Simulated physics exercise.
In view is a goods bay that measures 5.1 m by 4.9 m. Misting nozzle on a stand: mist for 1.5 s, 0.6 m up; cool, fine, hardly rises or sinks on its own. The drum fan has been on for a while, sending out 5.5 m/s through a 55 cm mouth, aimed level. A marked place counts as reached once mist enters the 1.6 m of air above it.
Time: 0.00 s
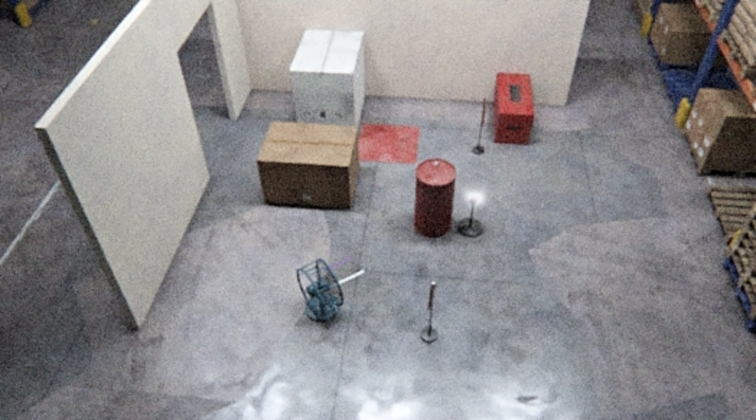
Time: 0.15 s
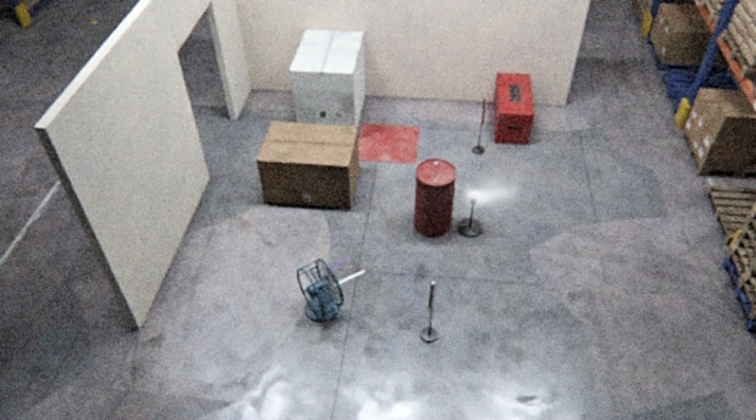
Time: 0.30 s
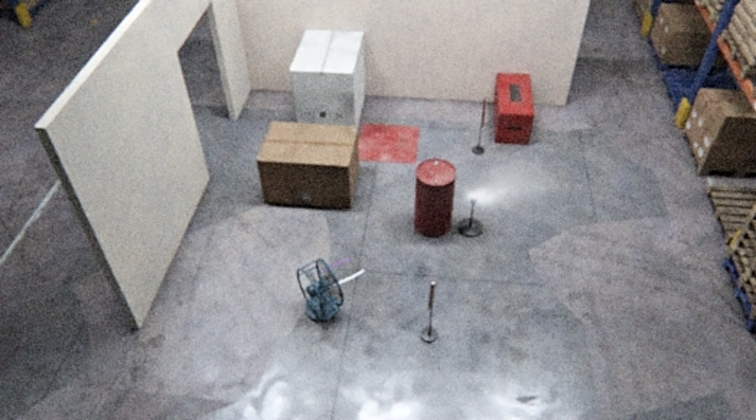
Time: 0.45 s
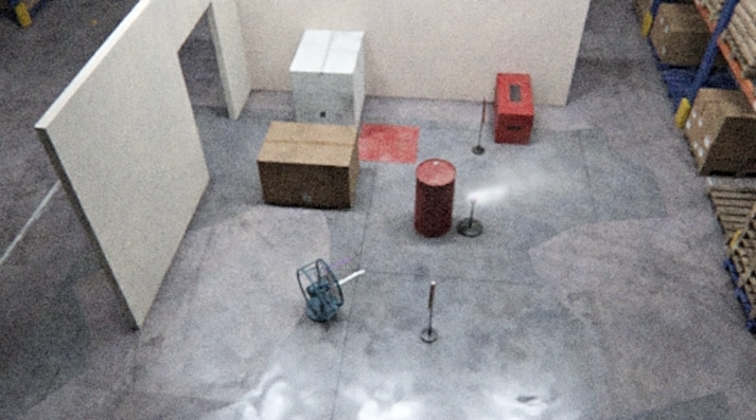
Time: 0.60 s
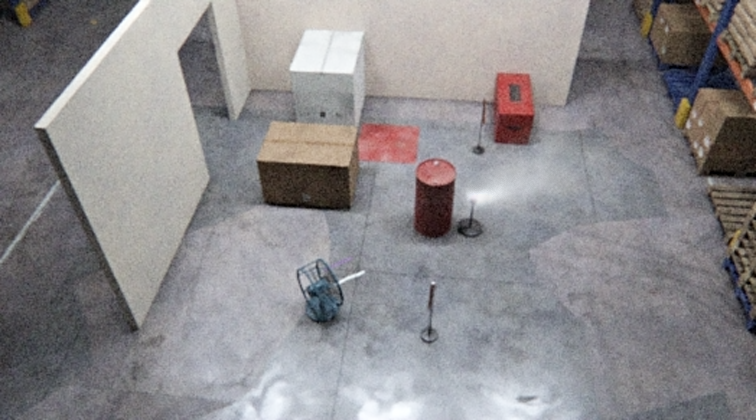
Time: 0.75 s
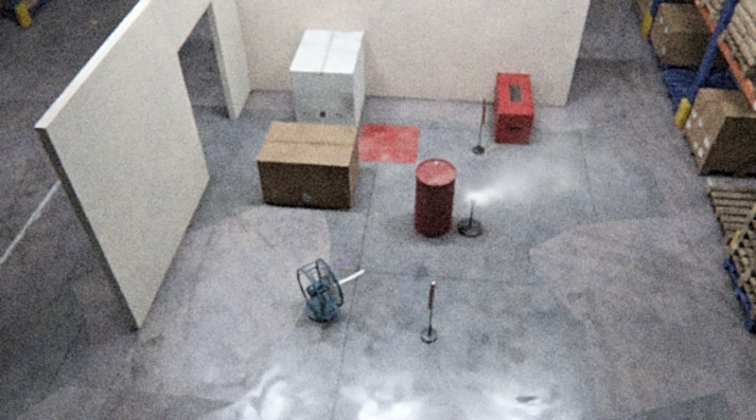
In a goods bay, pale mist beside a red barrel stretches slowly to the right.
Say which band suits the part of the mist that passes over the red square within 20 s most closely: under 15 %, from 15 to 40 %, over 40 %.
Most closely, less than 15 %.
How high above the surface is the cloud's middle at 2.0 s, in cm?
I'd put it at around 90 cm up.
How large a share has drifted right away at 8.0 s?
Roughly 100 percent by then.
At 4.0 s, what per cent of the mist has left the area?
Estimate: Close to 90 %.
By 2.0 s we count, 0 % has passed over the red square, with 64 % still about or yet to come, and the middle of the rest is near (592, 148).
By 4.0 s we count, 0 % has passed over the red square, with 10 % still about or yet to come.
By 8.0 s we count, 0 % has passed over the red square, with 1 % still about or yet to come.
By 20.0 s we count, 0 % has passed over the red square, with 0 % still about or yet to come.
